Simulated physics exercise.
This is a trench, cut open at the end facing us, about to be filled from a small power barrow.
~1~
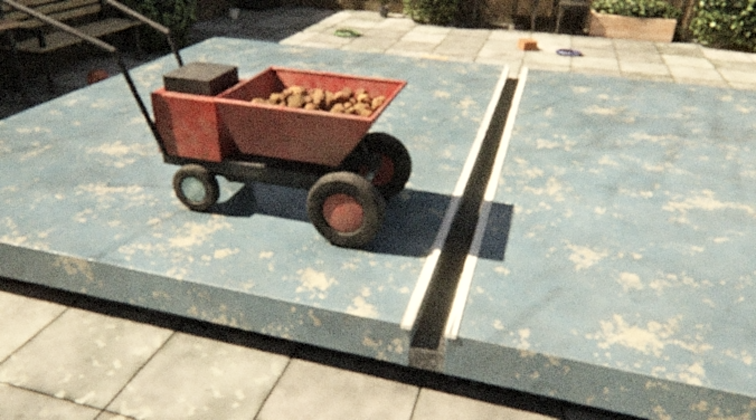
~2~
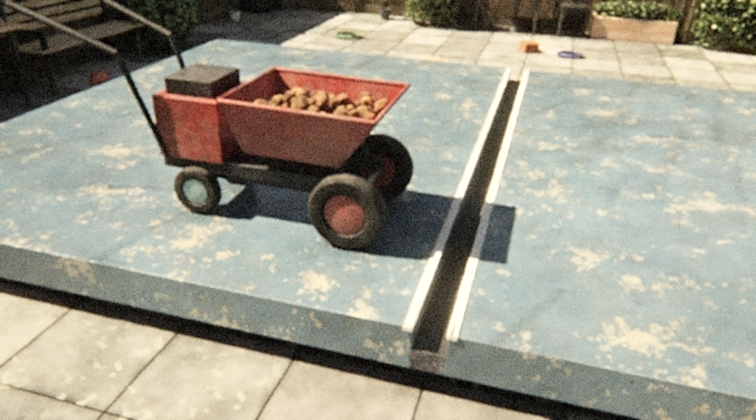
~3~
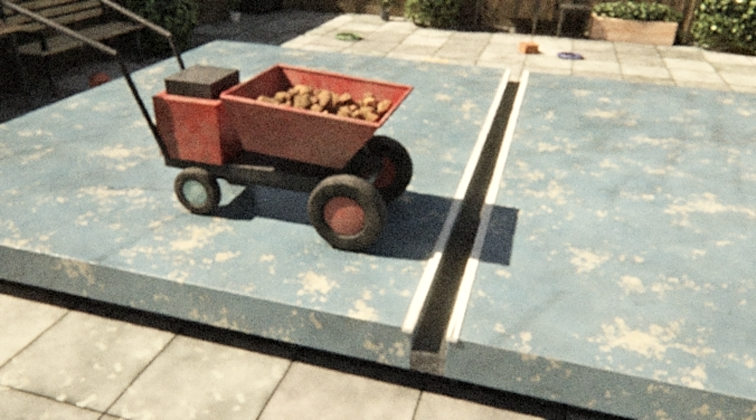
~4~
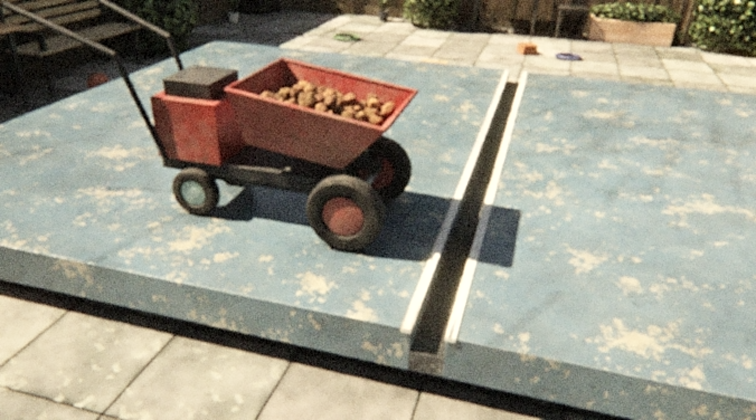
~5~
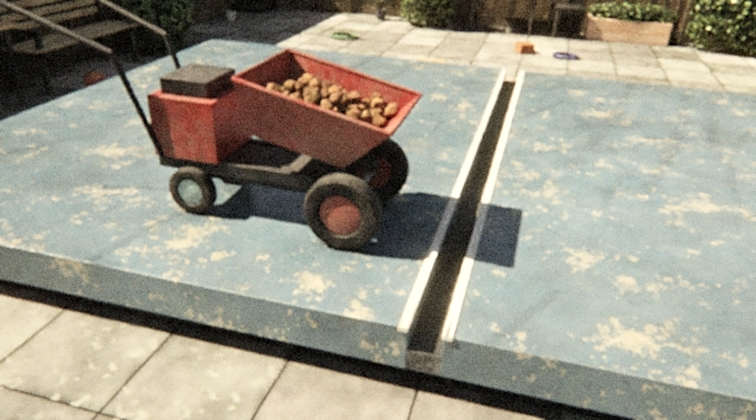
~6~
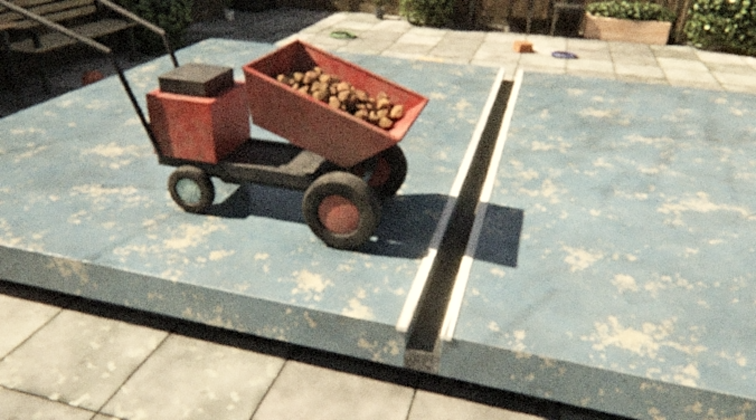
A small red barrow loaded with brown clods stood on a worn blue surface, left of a narrow trench, and its skip slowly tilted toward the right, the back end rising while the wheels barely moved.
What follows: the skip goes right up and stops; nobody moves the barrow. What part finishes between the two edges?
The trench ends with only the smaller part of it.
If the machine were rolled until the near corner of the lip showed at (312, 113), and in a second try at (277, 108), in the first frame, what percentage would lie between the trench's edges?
In turn 40 and 30 in a hundred.
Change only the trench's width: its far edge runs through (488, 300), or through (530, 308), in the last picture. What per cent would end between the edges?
Roughly 70 per cent, and 100 per cent.
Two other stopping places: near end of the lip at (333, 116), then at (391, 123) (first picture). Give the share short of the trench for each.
Near 30 % and 0 %.
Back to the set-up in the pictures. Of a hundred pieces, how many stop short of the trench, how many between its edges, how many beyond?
About: Short 0, between 35, beyond 65 per cent.
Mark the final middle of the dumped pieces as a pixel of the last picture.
Close to (494, 238).
Soon, skip tipped steeply; all in the skip.
A while on, skip tipped steeply; most in the skip; a small part in or heaped over the trench; a small part beyond it; a stray few falling.
Towards the end, skip tipped right over; a small part in the skip; a stray few short of the trench; about a quarter in or heaped over the trench; about two thirds beyond it.
Finally, skip tipped right over; a stray few short of the trench; about a third in or heaped over the trench; about two thirds beyond it.
